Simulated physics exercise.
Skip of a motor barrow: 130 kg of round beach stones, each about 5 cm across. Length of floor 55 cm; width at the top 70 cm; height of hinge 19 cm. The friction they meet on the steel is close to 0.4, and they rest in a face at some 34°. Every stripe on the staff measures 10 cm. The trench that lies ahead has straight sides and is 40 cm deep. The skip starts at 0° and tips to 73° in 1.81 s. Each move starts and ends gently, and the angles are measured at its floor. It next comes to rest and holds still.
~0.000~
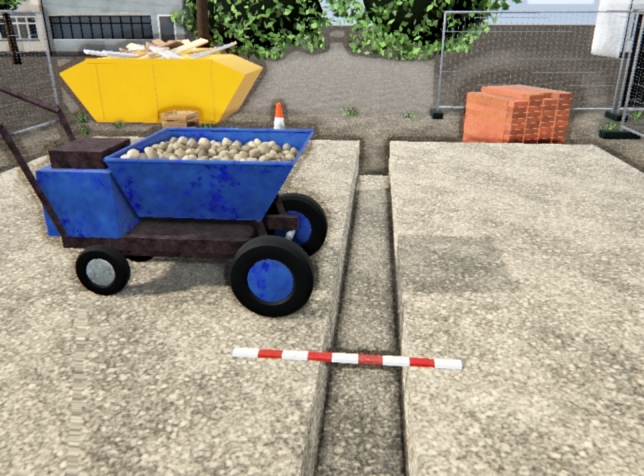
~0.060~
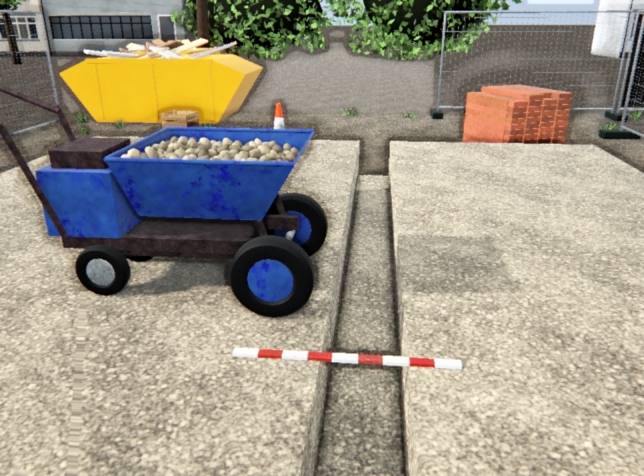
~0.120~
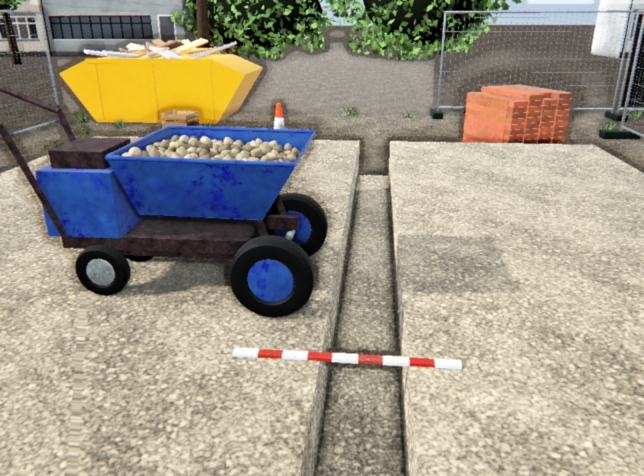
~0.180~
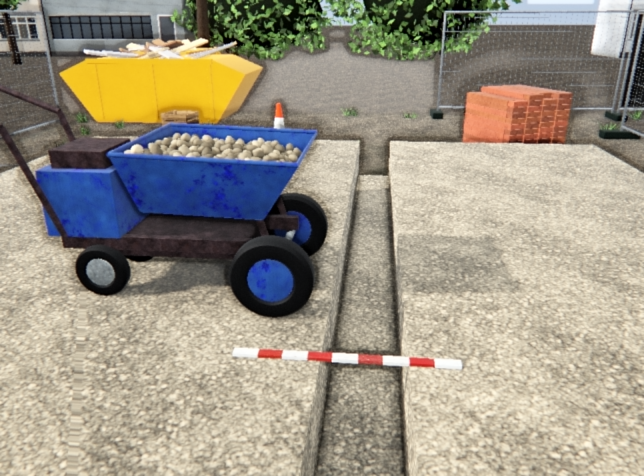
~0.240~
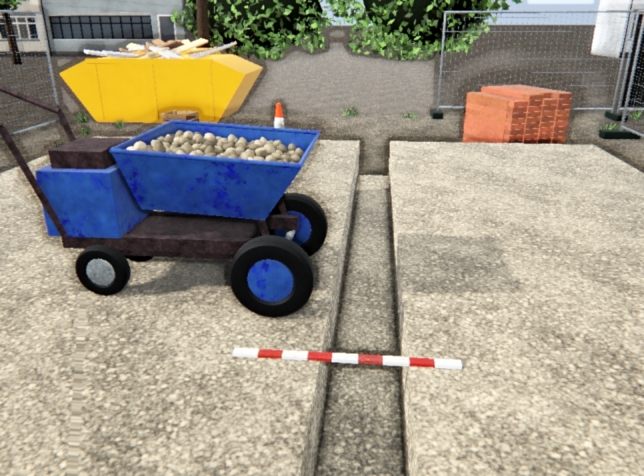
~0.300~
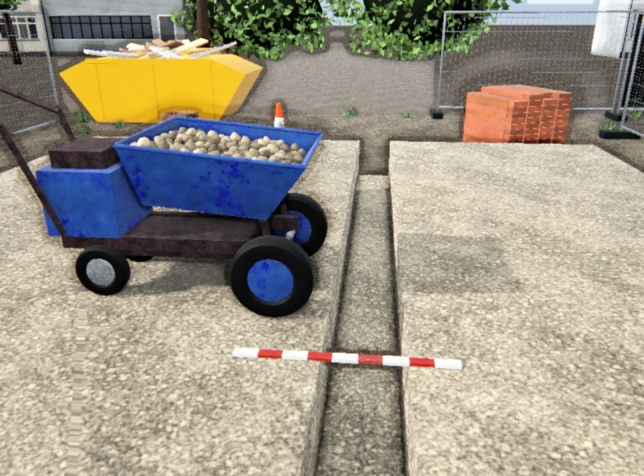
The clip shows a blue motor barrow loaded with rounded stones standing left of a narrow trench, near a red-and-white staff. The barrow stays still, then its skip slowly tilts slightly toward the right, its rear edge rising.
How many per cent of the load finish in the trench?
About 29 per cent.
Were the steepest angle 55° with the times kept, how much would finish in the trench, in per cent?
Close to 20 per cent then.
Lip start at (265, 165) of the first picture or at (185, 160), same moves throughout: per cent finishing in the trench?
First place roughly 55%, second roughly 95%.
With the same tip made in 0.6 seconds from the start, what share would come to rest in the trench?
Roughly 10 per cent.
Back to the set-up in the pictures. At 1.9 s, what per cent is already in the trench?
Around 0 per cent of it.
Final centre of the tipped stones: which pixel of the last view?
Near (440, 287).
After 1.4 s the floor is at 62°; 96 % in the skip, 2 % in the trench, 2 % past the trench; the foremost stones are at (421, 255).
After 1.9 s the floor is at 73°; 36 % in the skip, 2 % in the trench, 63 % past the trench; the foremost stones are at (552, 286).
After 2.3 s the floor is at 73°; 16 % in the skip, 9 % in the trench, 75 % past the trench; the foremost stones are at (611, 293).
After 4.2 s the floor is at 73°; 0 % in the skip, 29 % in the trench, 71 % past the trench; the foremost stones are at (633, 300).
